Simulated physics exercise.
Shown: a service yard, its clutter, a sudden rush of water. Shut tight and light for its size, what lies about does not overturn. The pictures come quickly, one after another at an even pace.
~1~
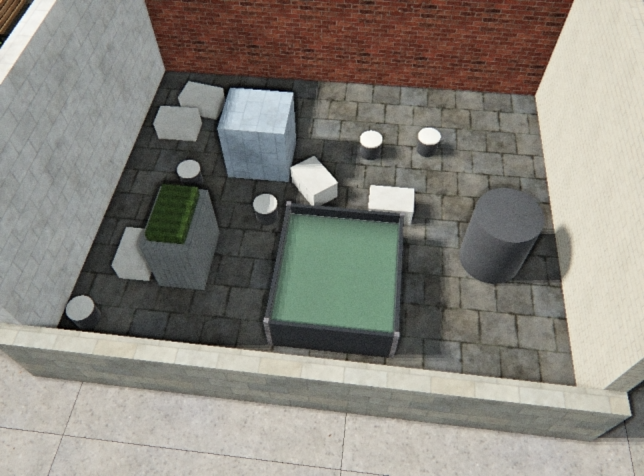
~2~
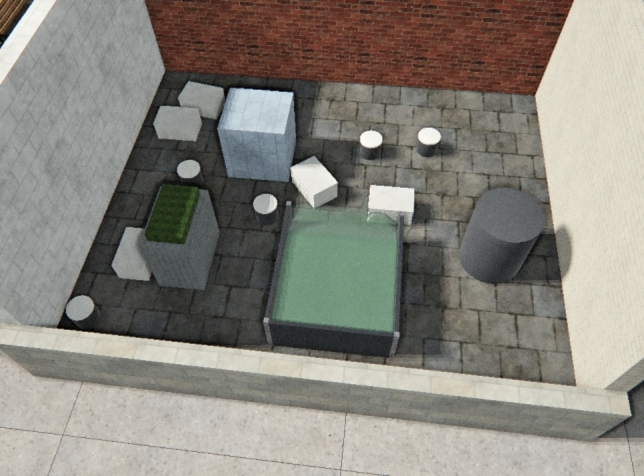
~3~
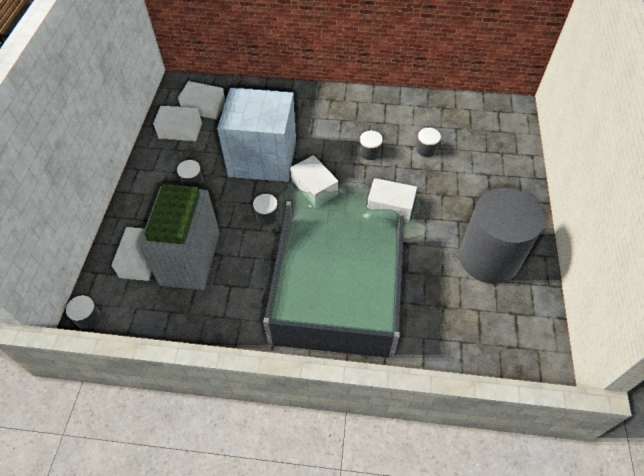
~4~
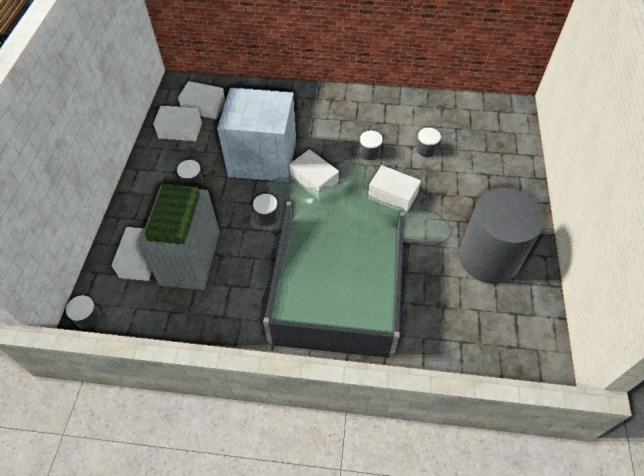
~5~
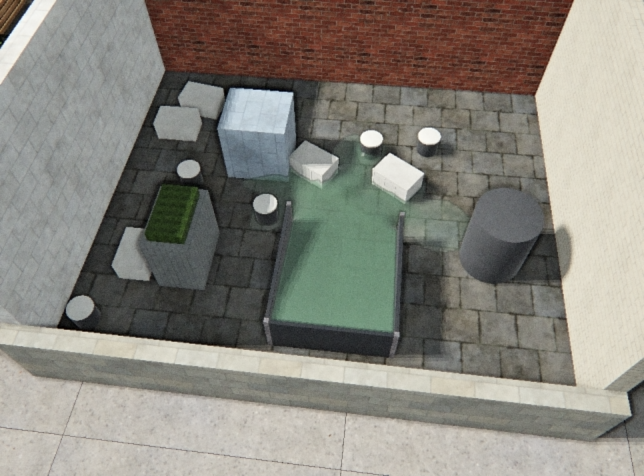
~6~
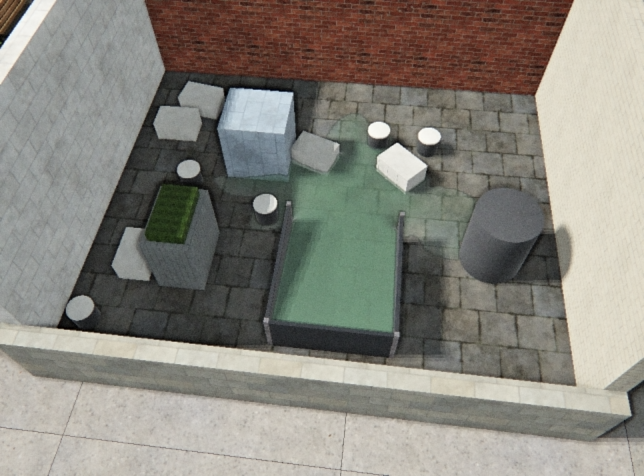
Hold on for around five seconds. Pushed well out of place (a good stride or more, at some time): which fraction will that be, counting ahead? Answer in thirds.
One to two thirds.
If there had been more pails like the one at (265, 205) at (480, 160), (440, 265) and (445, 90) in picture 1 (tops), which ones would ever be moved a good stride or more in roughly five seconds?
So, in order, the copies go a long way, nowhere much, a long way.
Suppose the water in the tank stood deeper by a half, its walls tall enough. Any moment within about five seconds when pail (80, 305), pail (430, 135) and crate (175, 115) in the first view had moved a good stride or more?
In that order: Not that far, that far or more, shifted that much.
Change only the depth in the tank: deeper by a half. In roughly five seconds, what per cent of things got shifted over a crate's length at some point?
I'd put it near 70 out of a hundred.
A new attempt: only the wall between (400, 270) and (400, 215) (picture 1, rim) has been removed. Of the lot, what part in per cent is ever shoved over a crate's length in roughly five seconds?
Near 10 in a hundred.
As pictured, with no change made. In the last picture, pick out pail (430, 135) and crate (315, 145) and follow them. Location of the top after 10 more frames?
Near (482, 104) and (304, 70).
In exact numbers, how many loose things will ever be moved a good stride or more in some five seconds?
My tally gives 5.
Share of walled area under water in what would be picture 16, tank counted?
I'd call it close to 55 per cent.
A moment on, 3 of 10 are well off their spots; 0 afloat.
Next, 5 of 10 are well off their spots; 2 afloat.
Later, 5 of 10 are well off their spots; 3 afloat.
In the end, 5 of 10 are well off their spots, and 5 have been at some point; 4 afloat.
